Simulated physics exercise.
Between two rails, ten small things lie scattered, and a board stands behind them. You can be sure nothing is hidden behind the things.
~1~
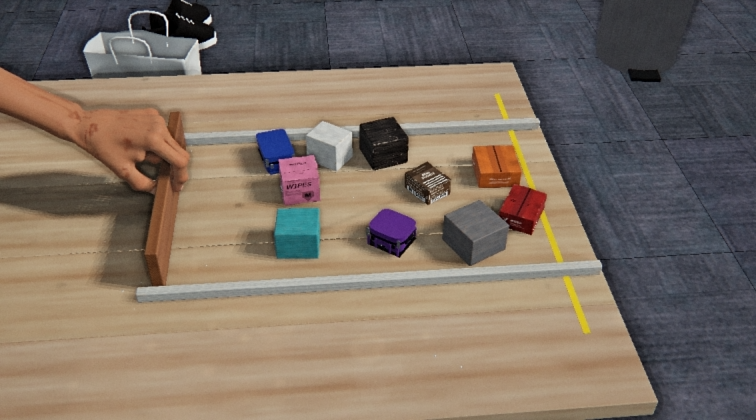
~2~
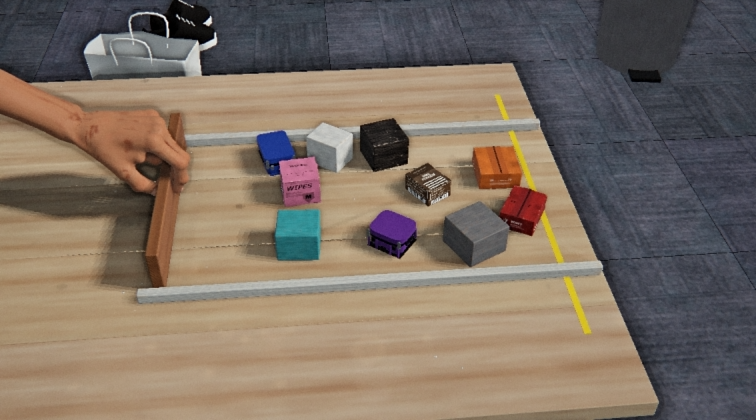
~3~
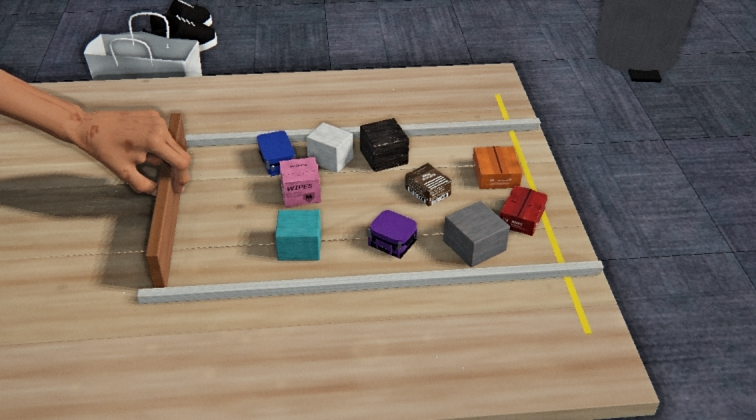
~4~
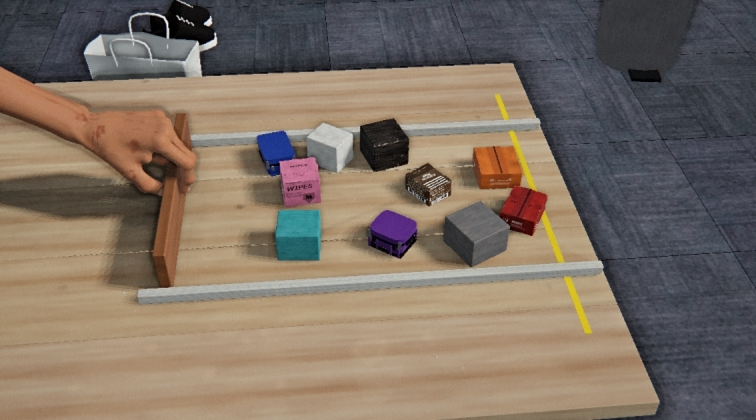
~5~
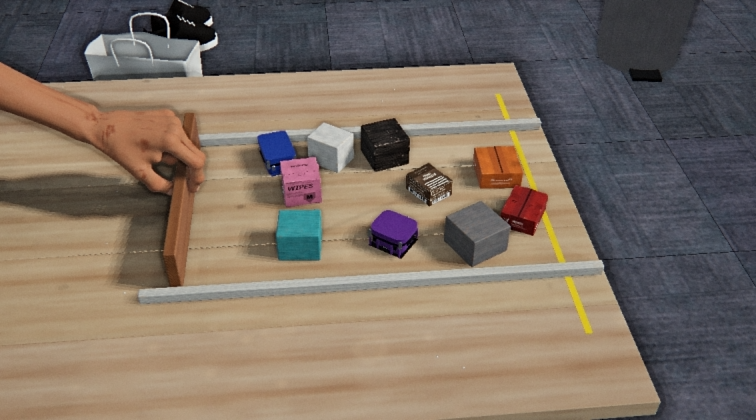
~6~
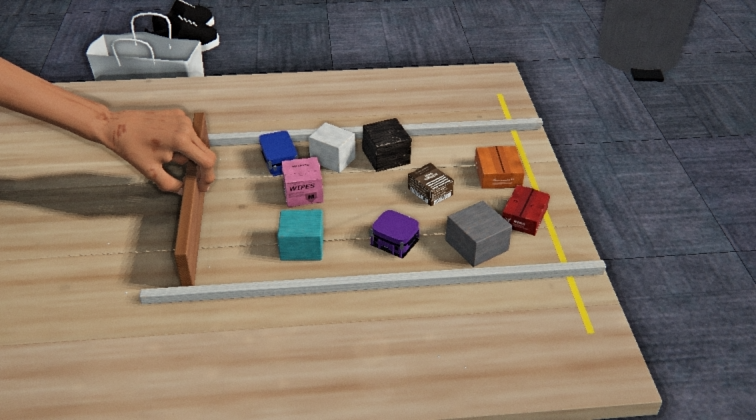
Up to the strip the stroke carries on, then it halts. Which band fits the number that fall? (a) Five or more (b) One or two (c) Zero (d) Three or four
Answer: A.
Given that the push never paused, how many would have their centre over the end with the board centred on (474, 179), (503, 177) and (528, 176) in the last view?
0, 3 and 7.
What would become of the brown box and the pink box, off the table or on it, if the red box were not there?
Well, the brown box goes off the edge while the pink box is still there.
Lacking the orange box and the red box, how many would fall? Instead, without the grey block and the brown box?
You'd get 5 in the first case and 5 in the second one.
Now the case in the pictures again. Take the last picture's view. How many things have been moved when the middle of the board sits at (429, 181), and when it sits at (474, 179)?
By then 10, and later 10.
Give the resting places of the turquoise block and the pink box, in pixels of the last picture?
In the last picture the turquoise block sits at (574, 217) while the pink box sits at (553, 170).
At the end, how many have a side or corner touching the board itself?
It ends up touching 3.
A little later, none off yet; red box at rest near (526, 210); orange box at rest near (499, 167); grey block at rest near (478, 233).
Next, none off yet; red box moving near (530, 208); orange box at rest near (499, 167); grey block shifted about its own width near (510, 234).
Later still, none off yet; red box shifted about its own width near (583, 196); orange box shifted about its own width near (563, 163); grey block shifted well along near (578, 235).
When it is over, the number that fall off is five or more; down, white block, purple case, black block, brown box, grey block, orange box and red box.
